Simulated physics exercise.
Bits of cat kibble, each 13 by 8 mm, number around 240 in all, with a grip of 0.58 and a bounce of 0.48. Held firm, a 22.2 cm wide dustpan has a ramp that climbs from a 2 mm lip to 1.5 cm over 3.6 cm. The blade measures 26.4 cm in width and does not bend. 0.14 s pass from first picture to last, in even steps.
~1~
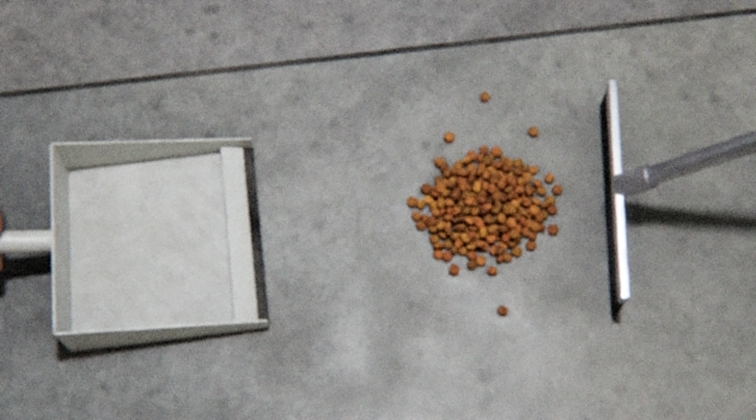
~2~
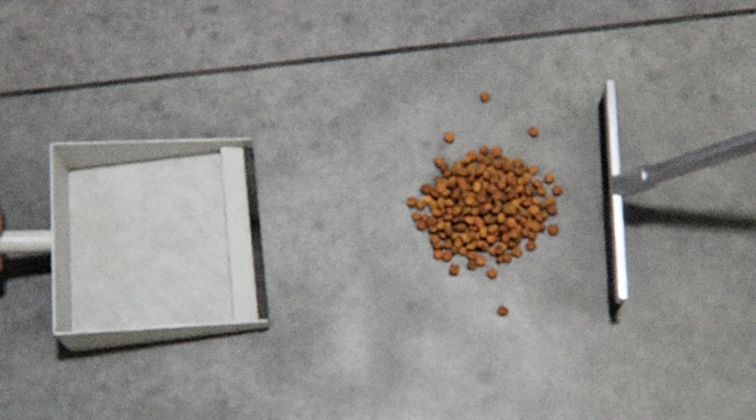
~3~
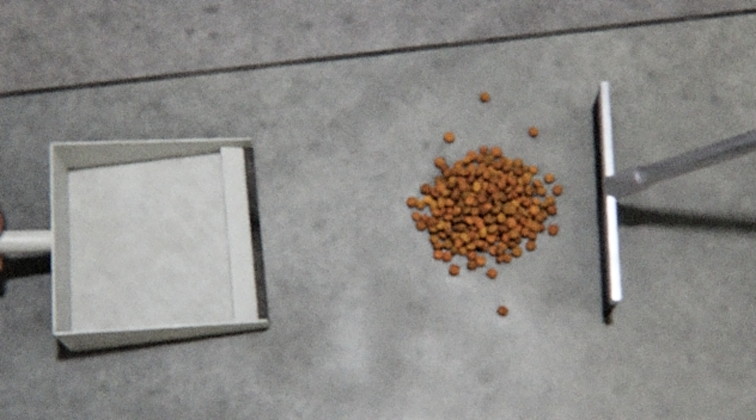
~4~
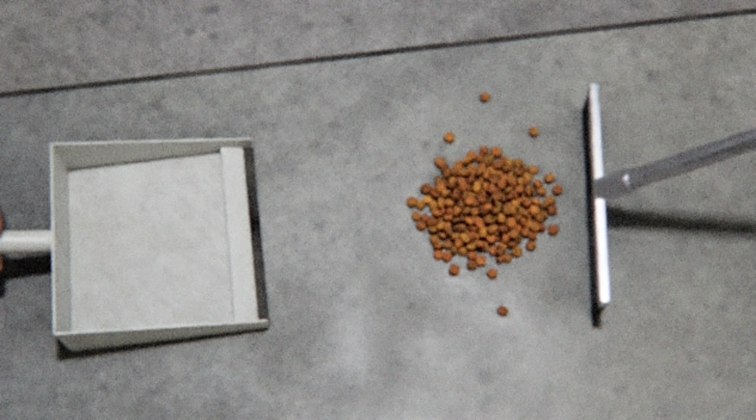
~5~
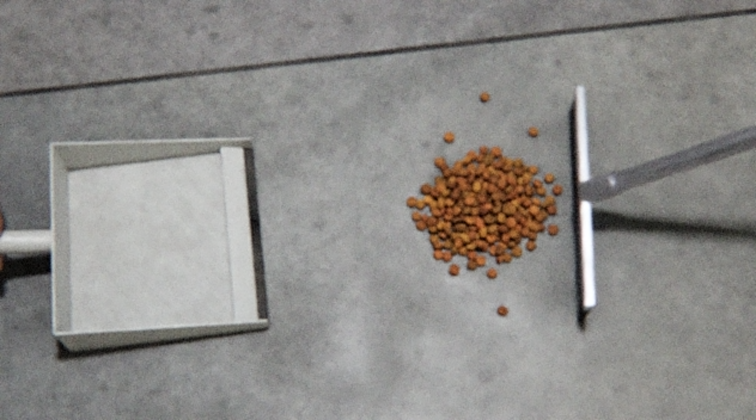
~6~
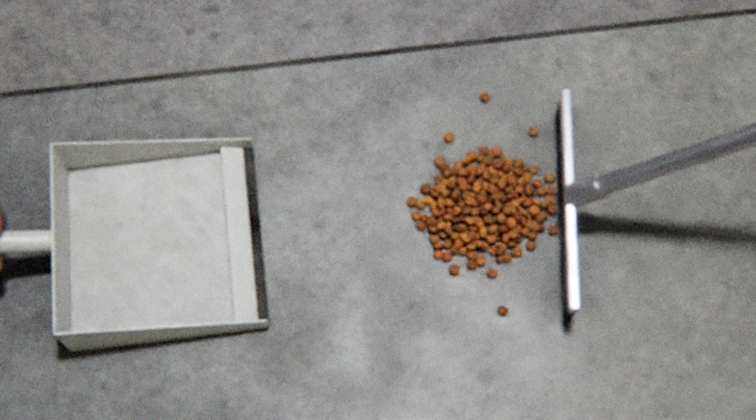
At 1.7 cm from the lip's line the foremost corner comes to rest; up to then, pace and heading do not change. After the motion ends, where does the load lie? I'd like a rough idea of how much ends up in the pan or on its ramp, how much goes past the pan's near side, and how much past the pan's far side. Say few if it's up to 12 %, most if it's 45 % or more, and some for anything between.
Here is my call: In the pan or on its ramp some, past the pan's near side few, past the pan's far side few.
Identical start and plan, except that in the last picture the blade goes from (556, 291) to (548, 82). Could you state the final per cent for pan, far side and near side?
Pan 35 % / far 20 % / near 5 %.
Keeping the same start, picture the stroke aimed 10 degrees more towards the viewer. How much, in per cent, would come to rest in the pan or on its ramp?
I'd put it at close to 10 percent.
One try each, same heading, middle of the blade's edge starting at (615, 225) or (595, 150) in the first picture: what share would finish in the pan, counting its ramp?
First try about 15 per cent, second about 40 per cent.
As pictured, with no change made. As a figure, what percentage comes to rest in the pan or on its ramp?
About 25 per cent.
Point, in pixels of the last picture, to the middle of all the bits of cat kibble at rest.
I'd put it at about (272, 235).
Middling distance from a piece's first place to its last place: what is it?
26 cm or thereabouts.
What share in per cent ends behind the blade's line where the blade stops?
About 10 per cent.
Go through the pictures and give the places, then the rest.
In the first picture, blade from (623, 298) to (611, 88), moved 0.0 cm, 0 of the pieces shifted so far; middle of the pieces at (486, 204); pan at (148, 248).
In the second picture, blade from (621, 298) to (609, 88), moved 0.2 cm, 0 of the pieces shifted so far; middle of the pieces at (486, 204).
In the third picture, blade from (615, 300) to (603, 89), moved 1.0 cm, 0 of the pieces shifted so far; middle of the pieces at (486, 204).
In the fourth picture, blade from (603, 302) to (592, 91), moved 2.2 cm, 0 of the pieces shifted so far; middle of the pieces at (486, 204).
In the fifth picture, blade from (589, 305) to (579, 94), moved 3.9 cm, 0 of the pieces shifted so far; middle of the pieces at (486, 204).
In the sixth picture, blade from (573, 309) to (565, 97), moved 5.6 cm, 1 of the pieces shifted so far; middle of the pieces at (486, 204); pan at (148, 248).
Then, 0.25 s after the last picture, middle of the blade 20 cm from the lip; 0 % over the lip, far side 0 %, near side 0 %.
Then, 0.42 s after the last picture, middle of the blade 9 cm from the lip; 0 % over the lip, far side 5 %, near side 5 %.
Then, 0.71 s after the last picture, middle of the blade 4 cm from the lip; 25 % over the lip, far side 10 %, near side 5 %.
In the end, pan 25 %, near side 5 %, far side 10 %, in front of the lip or behind the blade 60 %.
